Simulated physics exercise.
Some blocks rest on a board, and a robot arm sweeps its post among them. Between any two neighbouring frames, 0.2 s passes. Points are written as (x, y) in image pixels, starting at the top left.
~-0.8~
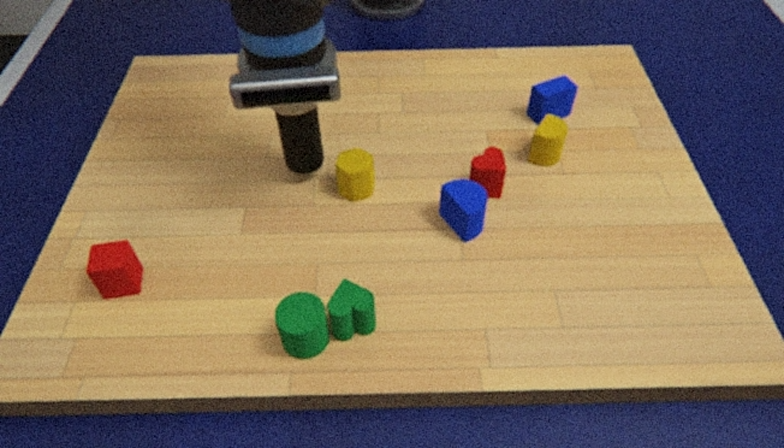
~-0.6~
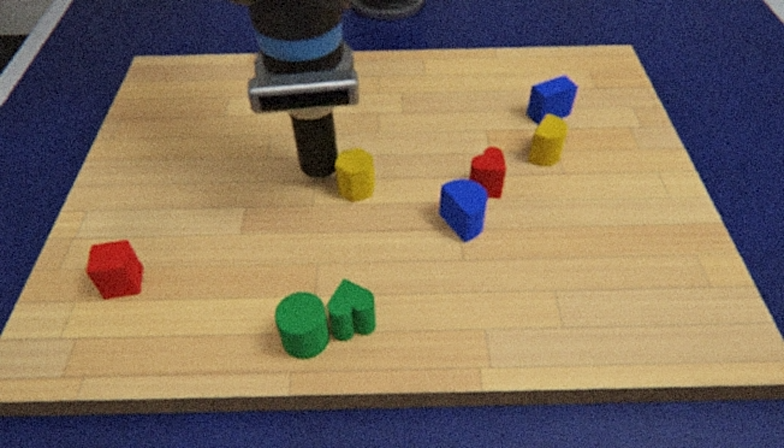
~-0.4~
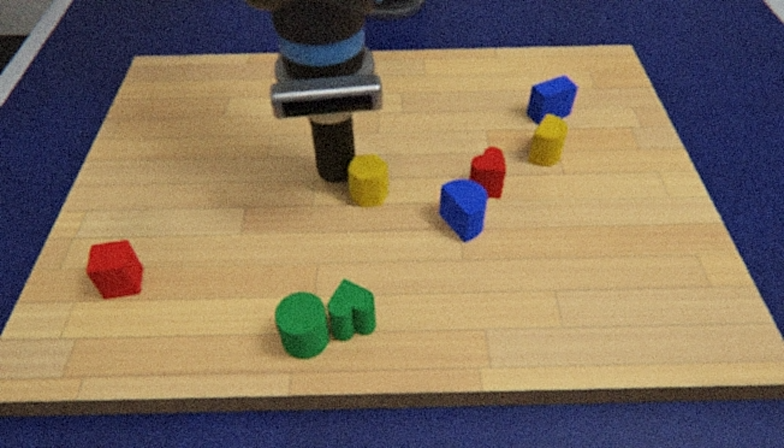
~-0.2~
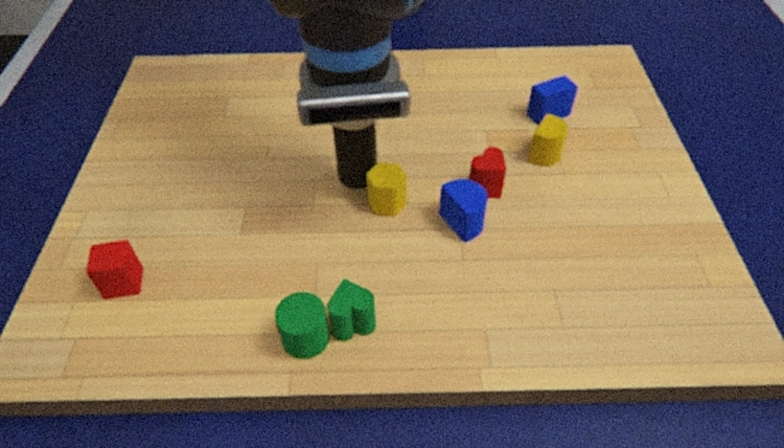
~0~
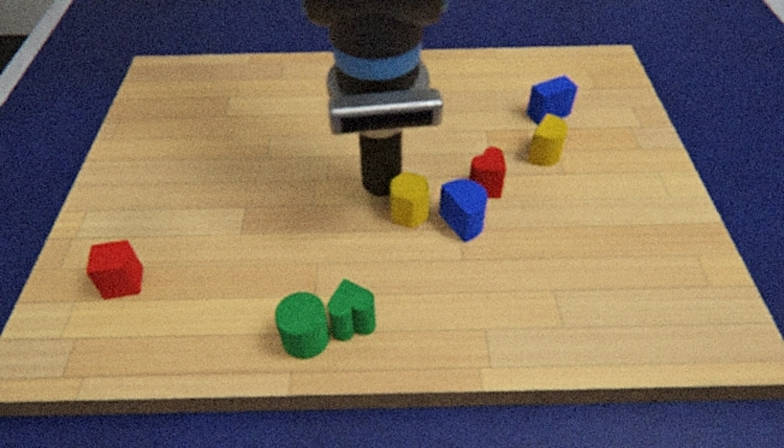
In this clip, a robot arm's dark post moves right across a wooden board of coloured blocks, meets a yellow block and pushes it right and slightly toward the viewer, closer to a blue block, while the other blocks stay still.
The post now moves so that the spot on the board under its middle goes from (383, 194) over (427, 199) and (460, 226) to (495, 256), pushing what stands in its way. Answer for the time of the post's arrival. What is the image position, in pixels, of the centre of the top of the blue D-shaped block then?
At (548, 228).
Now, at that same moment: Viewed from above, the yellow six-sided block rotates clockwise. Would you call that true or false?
The statement is correct.
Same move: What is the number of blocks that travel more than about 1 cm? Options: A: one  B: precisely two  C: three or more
My answer is option B.
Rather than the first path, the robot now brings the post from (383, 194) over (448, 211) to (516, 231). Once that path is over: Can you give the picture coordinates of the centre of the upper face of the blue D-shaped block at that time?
Just about (543, 229).
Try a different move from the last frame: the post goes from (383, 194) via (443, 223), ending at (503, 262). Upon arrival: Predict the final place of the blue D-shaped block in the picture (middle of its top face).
In the picture, that point is around (508, 196).
On the path given first. One third of the way, post (429, 190); yellow six-sided block (431, 201), turned 50° clockwise.
Two thirds of the way, post (462, 217); yellow six-sided block (446, 227), turned 110° clockwise; blue D-shaped block (509, 213), turned 30° anticlockwise.
At the end, post (497, 246); yellow six-sided block (451, 234), turned 145° clockwise; blue D-shaped block (548, 228), turned 80° anticlockwise; red heart block not moved.
